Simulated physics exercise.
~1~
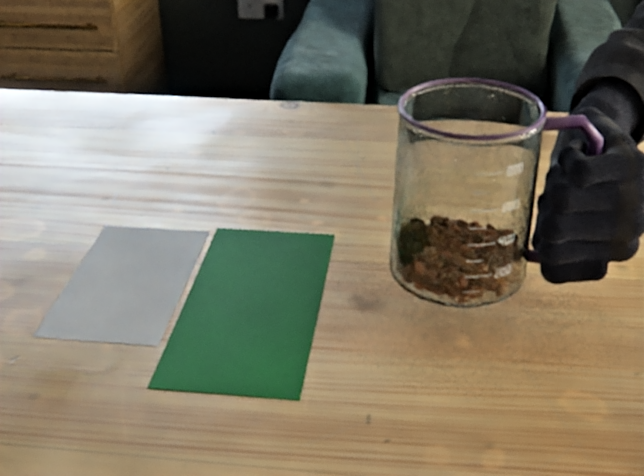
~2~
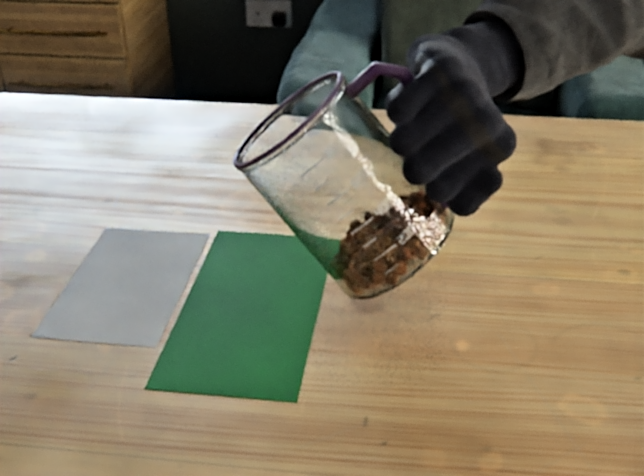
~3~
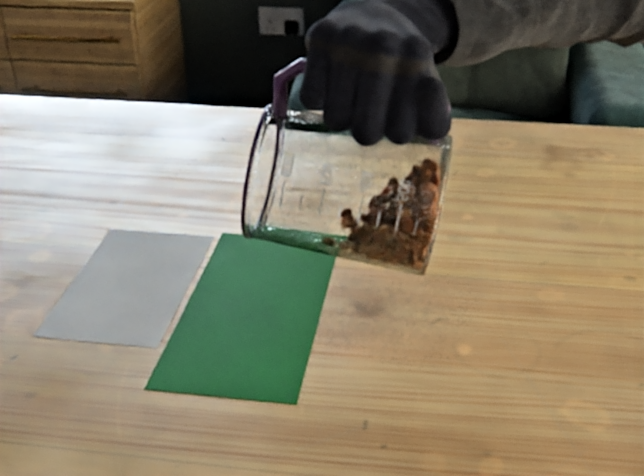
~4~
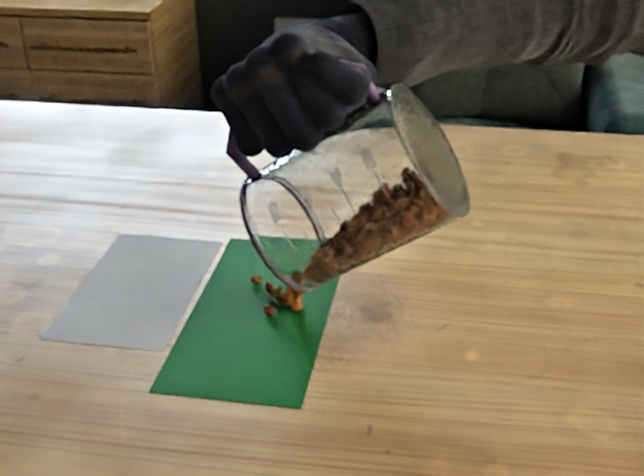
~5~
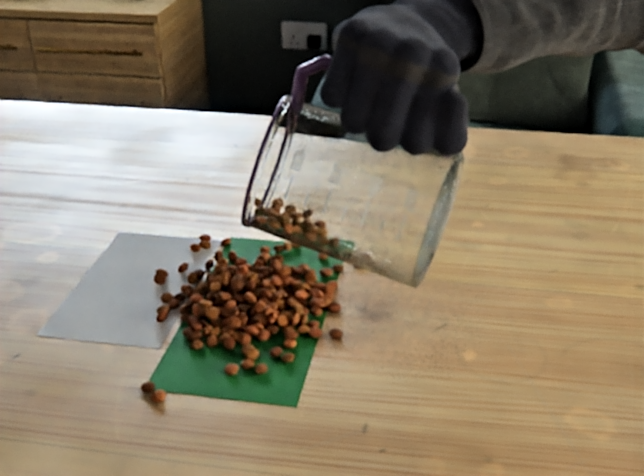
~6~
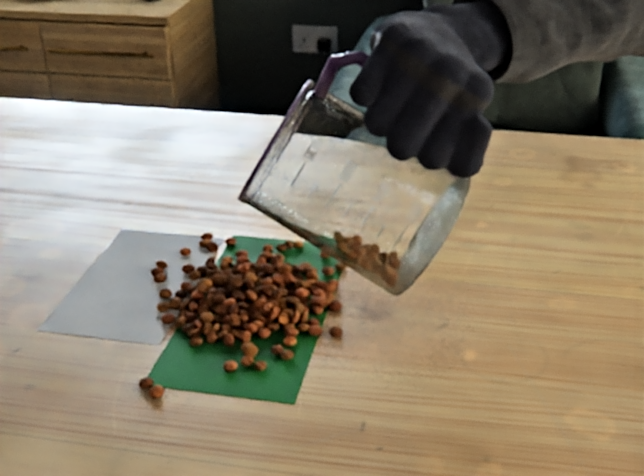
In this clip, a black-gloved hand carries a clear jug of brown kibble left over a green mat and tips it, pouring out most of the pieces, then tilts it partway back. The kibble lies heaped mainly on the green mat, some reaching the white mat, with a little left inside.
